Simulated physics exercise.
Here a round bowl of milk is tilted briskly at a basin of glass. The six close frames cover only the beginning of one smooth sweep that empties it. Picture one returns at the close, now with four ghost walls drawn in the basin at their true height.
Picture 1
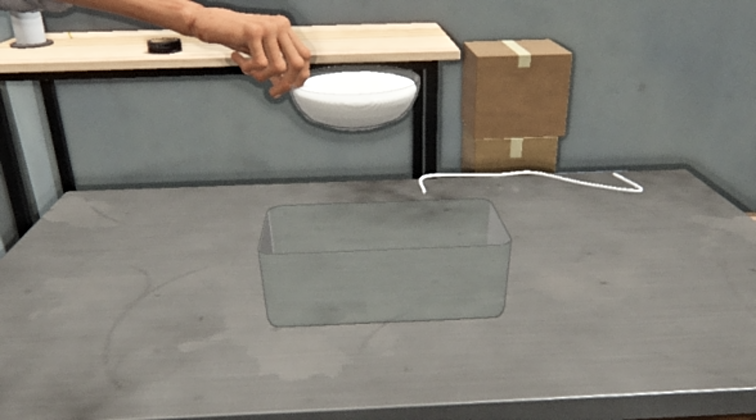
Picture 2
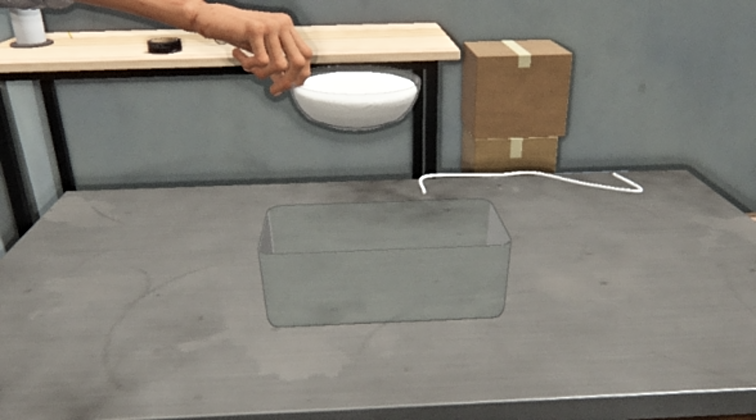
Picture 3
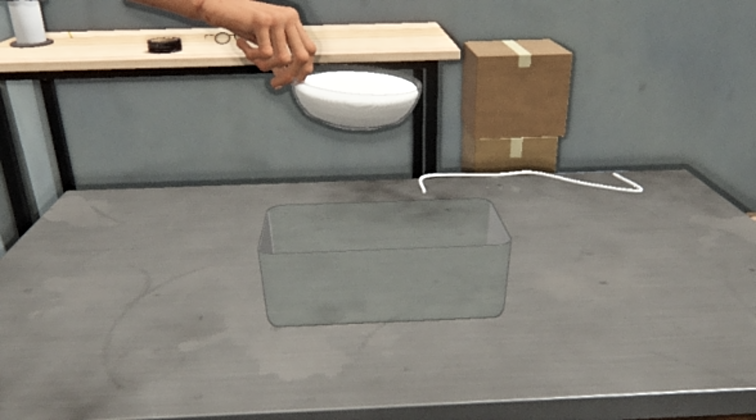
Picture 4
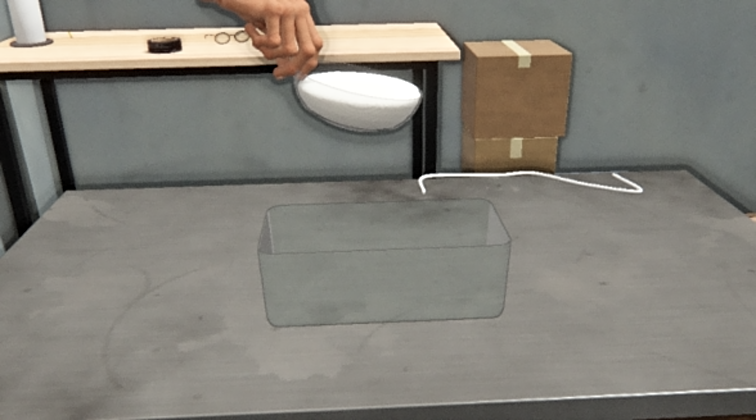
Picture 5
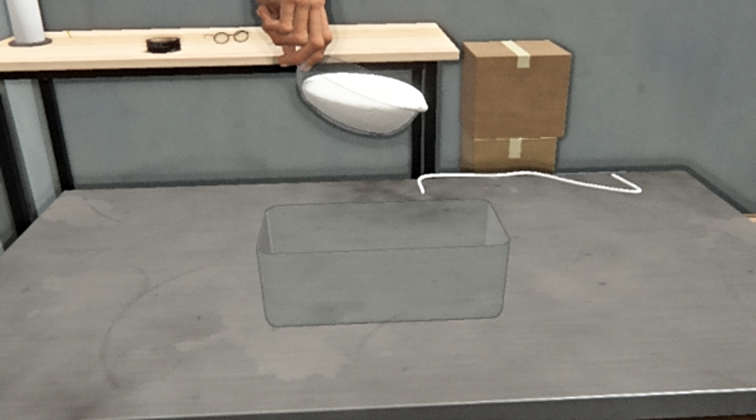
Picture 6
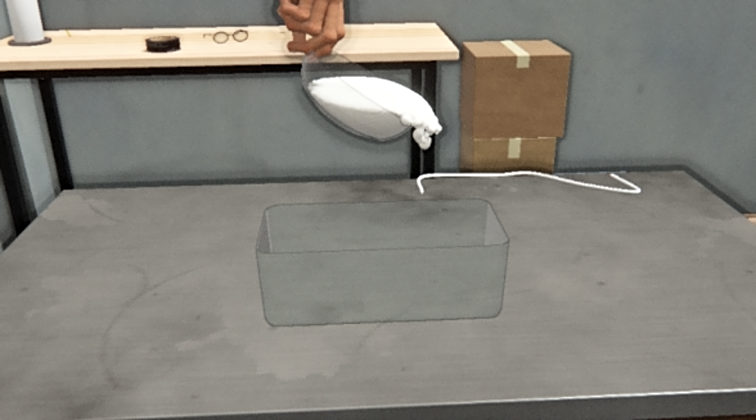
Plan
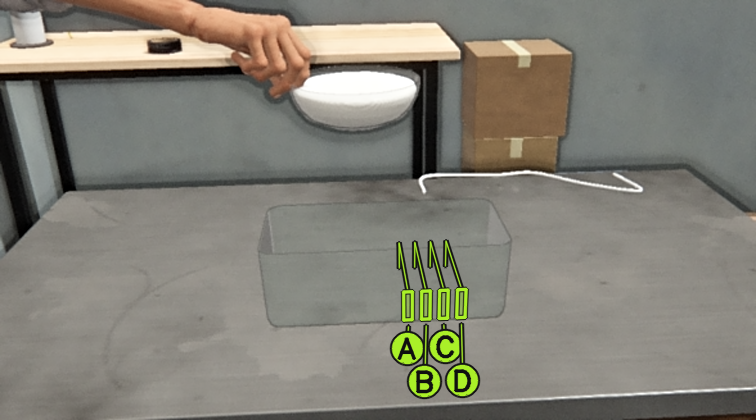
Above a dark gray table with a clear glass basin on it, a hand held a round bowl of white milk level, then tilted it briskly to the right until milk slid over the lip.
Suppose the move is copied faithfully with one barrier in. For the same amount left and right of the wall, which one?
Slot D.
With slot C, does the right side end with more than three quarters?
No, it does not.
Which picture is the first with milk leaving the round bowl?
In picture 5.
In lime, A at (408, 326); B at (426, 325); C at (443, 324); D at (461, 324).
For slot A, about 21 % ends left of the wall and 76 % right of it; 3 % is lost outside.
For slot B, about 27 % ends left of the wall and 70 % right of it; 3 % is lost outside.
For slot C, about 32 % ends left of the wall and 66 % right of it.
For slot D, about 46 % ends left of the wall and 52 % right of it.
